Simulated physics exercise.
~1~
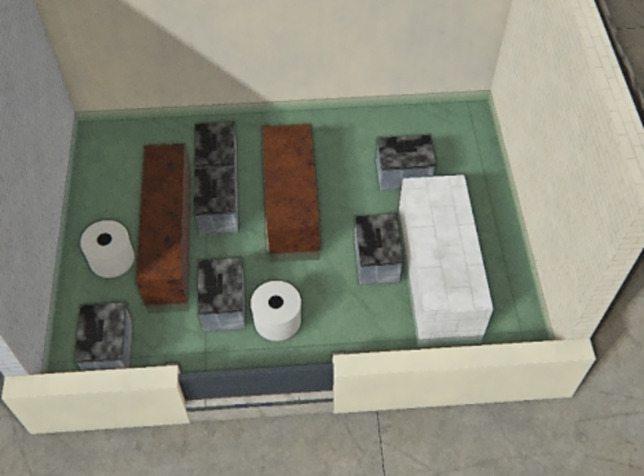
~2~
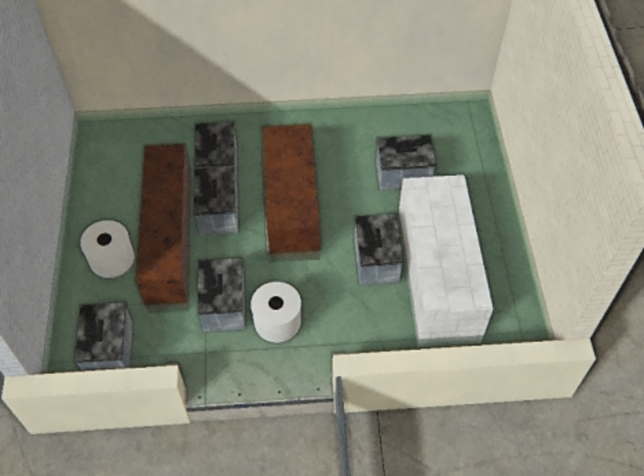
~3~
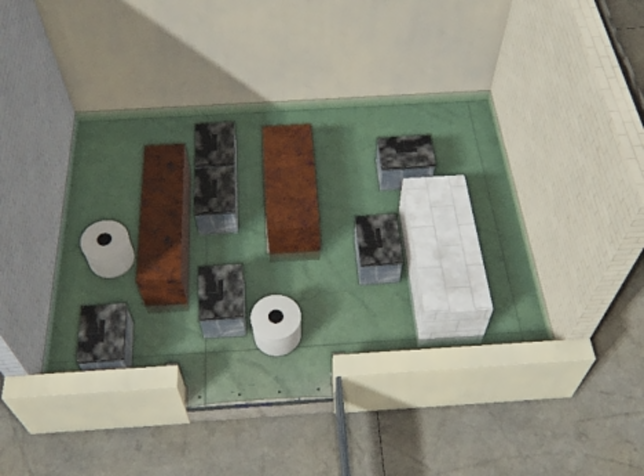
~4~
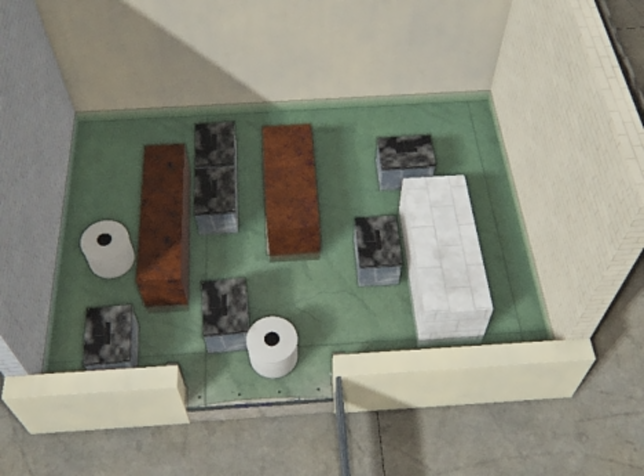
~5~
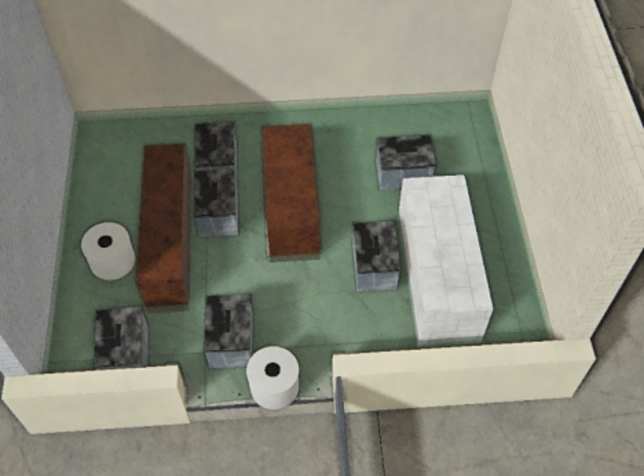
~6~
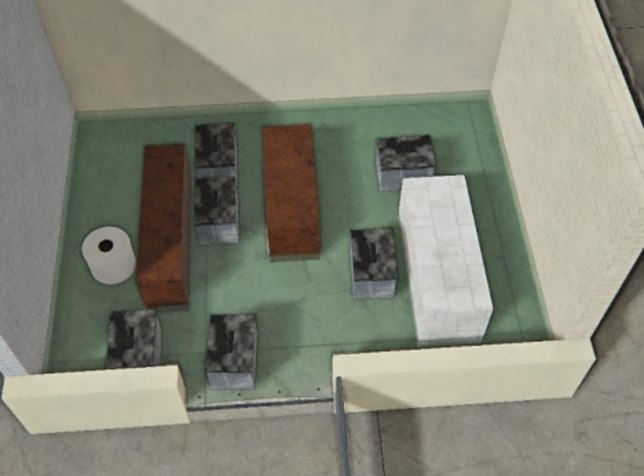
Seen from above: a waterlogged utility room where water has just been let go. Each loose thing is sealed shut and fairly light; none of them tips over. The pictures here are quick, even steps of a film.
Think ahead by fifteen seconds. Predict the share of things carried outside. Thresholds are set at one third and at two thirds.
My prediction is the high band.
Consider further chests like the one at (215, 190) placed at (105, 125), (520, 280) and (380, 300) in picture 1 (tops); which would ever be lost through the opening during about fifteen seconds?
Okay, one at a time: Does not get out, next does not get out, last gets out.
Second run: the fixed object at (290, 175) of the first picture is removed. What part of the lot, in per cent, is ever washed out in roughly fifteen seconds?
Close to 90 percent of them.
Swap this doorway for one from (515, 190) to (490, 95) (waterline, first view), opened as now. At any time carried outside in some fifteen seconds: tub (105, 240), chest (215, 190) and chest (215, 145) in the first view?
Each object, in the order asked: Not flushed / not flushed / flushed.
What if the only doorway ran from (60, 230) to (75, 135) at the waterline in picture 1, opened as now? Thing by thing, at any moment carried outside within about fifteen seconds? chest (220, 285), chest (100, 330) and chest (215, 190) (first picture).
As listed: Carried outside, carried outside, carried outside.
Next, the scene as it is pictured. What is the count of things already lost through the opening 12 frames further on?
4 in all.
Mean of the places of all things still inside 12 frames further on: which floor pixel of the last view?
Near (242, 310).
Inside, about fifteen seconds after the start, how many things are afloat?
It comes to 1.
A moment on, 2 of 8 are out; 6 afloat.
Next, 4 of 8 are out; 4 afloat.
Later, 6 of 8 are out; 2 afloat.
In the end, 7 of 8 are out; 1 afloat.
